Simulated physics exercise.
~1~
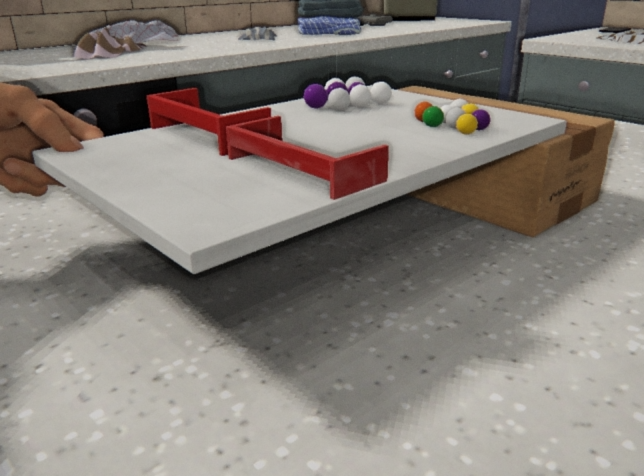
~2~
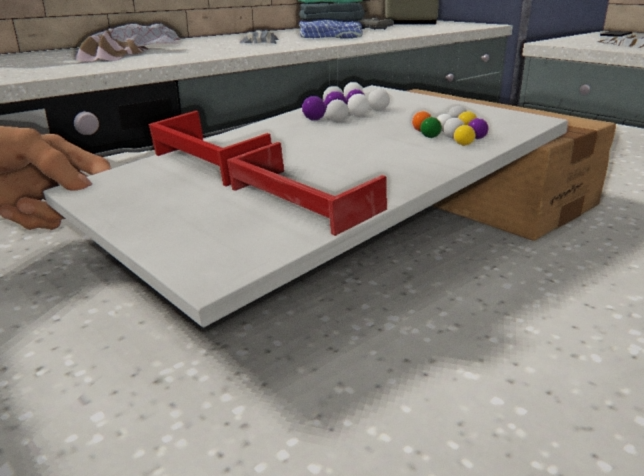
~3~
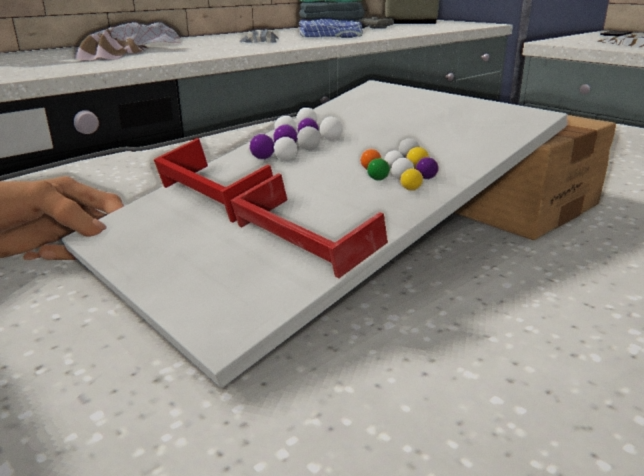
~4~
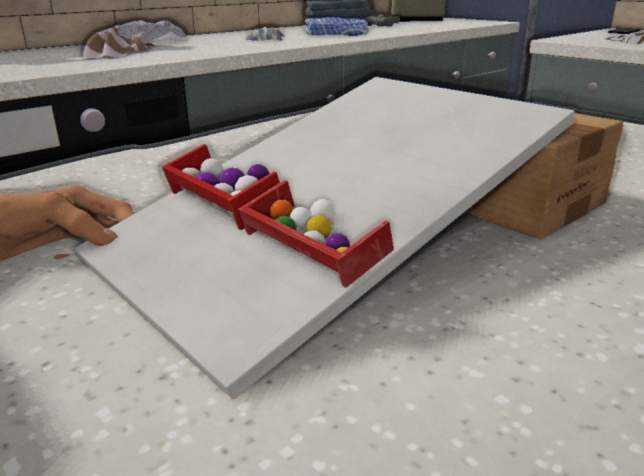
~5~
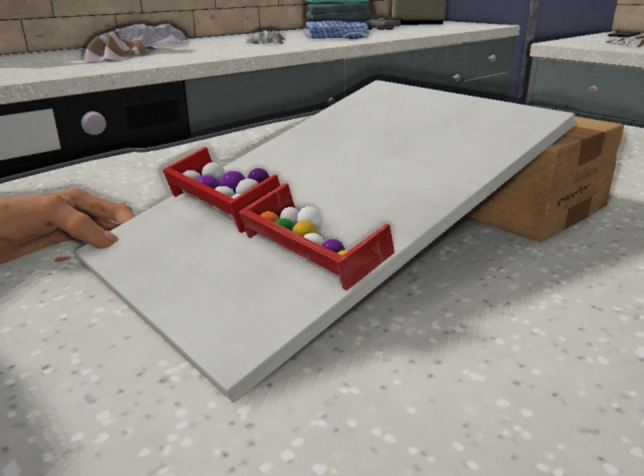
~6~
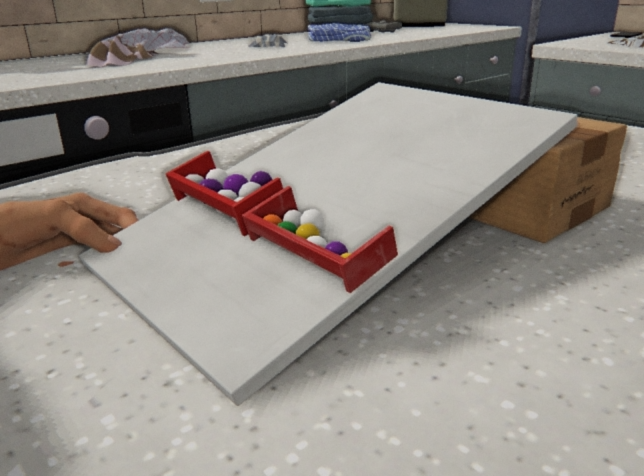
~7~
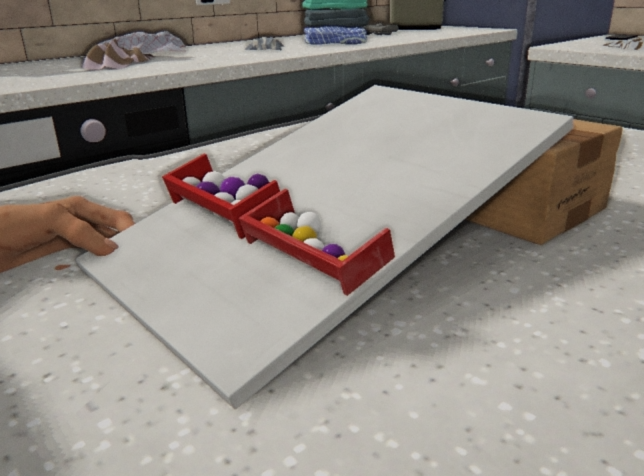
On a speckled kitchen counter, seen from slightly above by a gently swaying camera, a white board rests its right end on a cardboard box while a hand holds its left end. Two red barriers stand on the board, with a cluster of white and purple balls beyond the farther one and a multicoloured cluster beyond the nearer one. The hand lowers the left end, and the slope steepens. Both clusters move down to the left and run into their barriers. They settle there, held back, as the board stays tilted with the hand beside it.
